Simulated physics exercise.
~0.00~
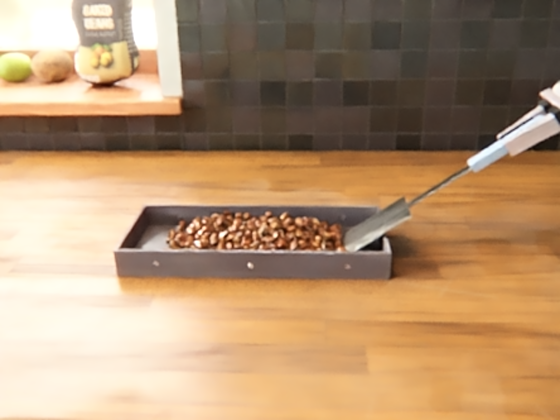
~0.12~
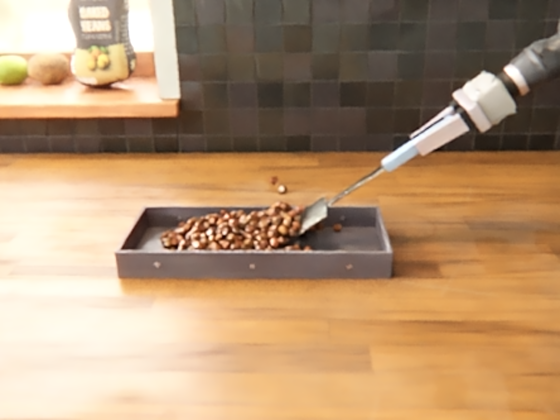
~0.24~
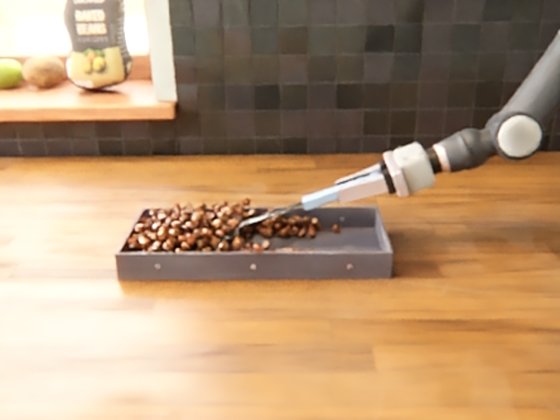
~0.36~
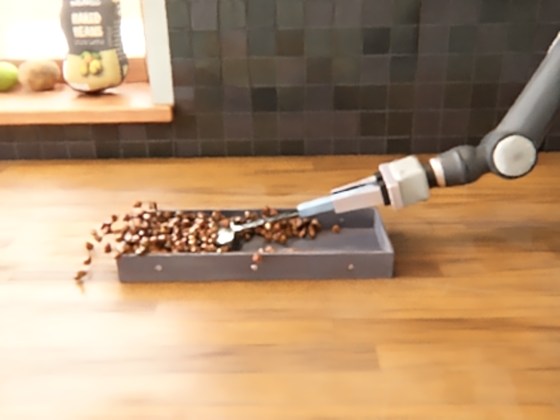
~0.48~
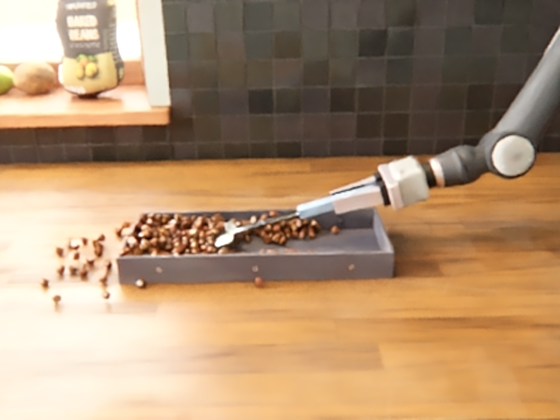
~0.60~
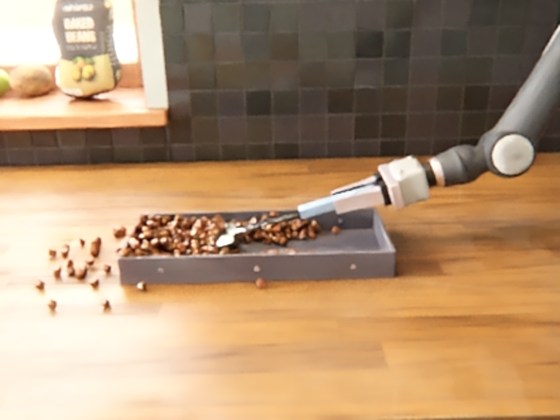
On a wooden counter, a robot arm pushed a spatula leftward through a heap of brown pellets in a dark tray and stopped partway, sending some over the left end, where they scattered on the countertop while most stayed inside.
